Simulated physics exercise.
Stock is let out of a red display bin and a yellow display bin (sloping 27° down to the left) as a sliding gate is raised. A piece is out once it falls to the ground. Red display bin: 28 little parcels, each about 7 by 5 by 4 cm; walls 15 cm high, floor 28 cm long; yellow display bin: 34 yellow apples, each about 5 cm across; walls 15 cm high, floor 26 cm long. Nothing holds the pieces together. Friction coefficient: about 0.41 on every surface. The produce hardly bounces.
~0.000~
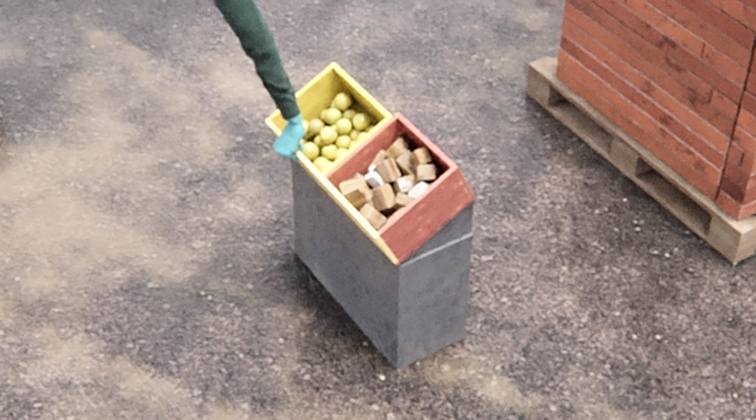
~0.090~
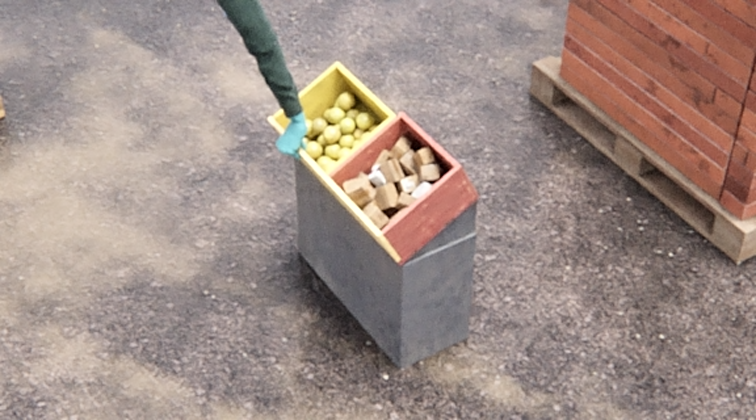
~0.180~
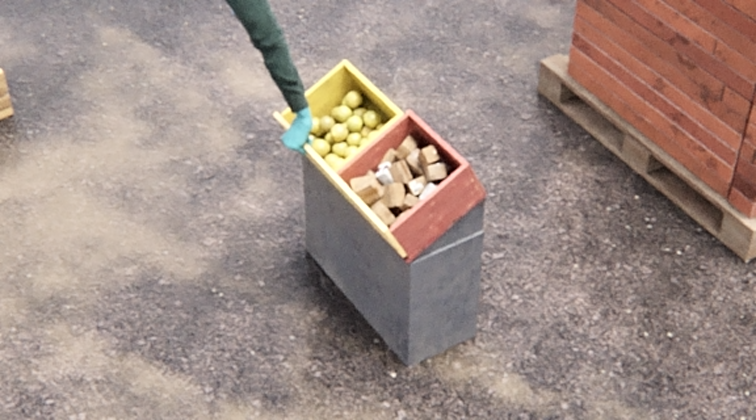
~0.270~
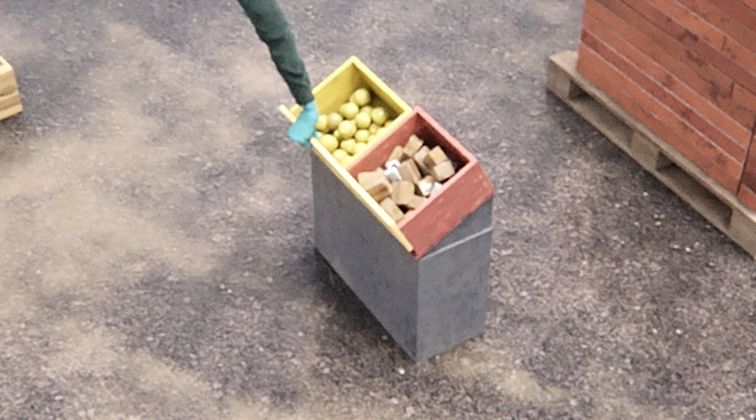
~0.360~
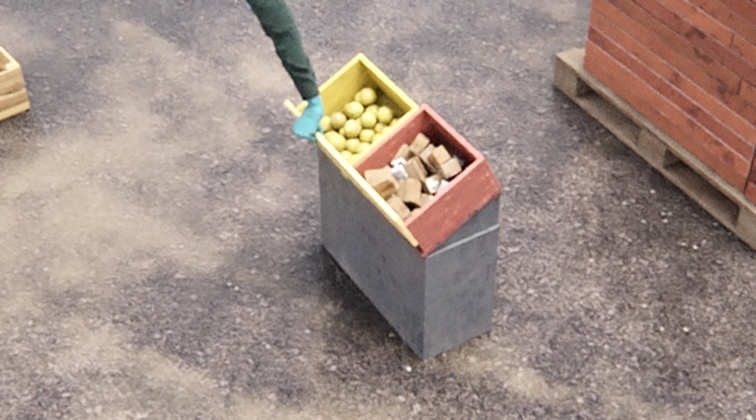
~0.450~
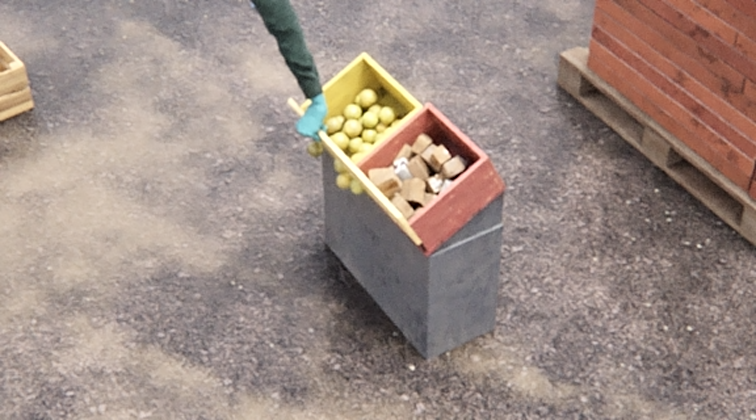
A patch of rough, stained grey ground is seen from high above. A grey stand holds a yellow bin of yellow apples behind a red bin of small brown and white parcels, with stacked reddish boards on a pallet at right. The view drifts left, bringing in a pale wooden crate, while a green-sleeved arm in a teal glove slowly raises the yellow-edged gate and a few apples show beneath it.
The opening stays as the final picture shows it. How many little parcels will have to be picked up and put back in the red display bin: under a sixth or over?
The red display bin loses under a sixth of its little parcels.
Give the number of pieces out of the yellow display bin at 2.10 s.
Out by then, roughly: Yellow display bin 12.
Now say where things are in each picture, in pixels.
In the first frame (places track the rim corner closest to us here), red display bin (378, 234); yellow display bin (its farthest corner) (332, 66); gap 0 cm; none in free fall.
In the second frame, red display bin (381, 233); gap 1 cm.
In the third frame, red display bin (389, 231); gap 2 cm.
In the fourth frame, red display bin (397, 228); gap 4 cm.
In the fifth frame, red display bin (404, 225); gap 5 cm.
In the sixth frame, red display bin (408, 224); yellow display bin (362, 56); gap 6 cm; none in free fall.
After 0.86 s, the red display bin has all 28 and the yellow display bin is down by 6 of 34.
After 1.38 s, the red display bin has all 28 and the yellow display bin is down by 11 of 34.
After 2.10 s, the red display bin is down by 2 of 28 and the yellow display bin is down by 13 of 34.
When it is over (at 3.02 s), the red display bin is down by 2 of 28 and the yellow display bin is down by 14 of 34. Asked share, 2 of 28, 7 per cent.
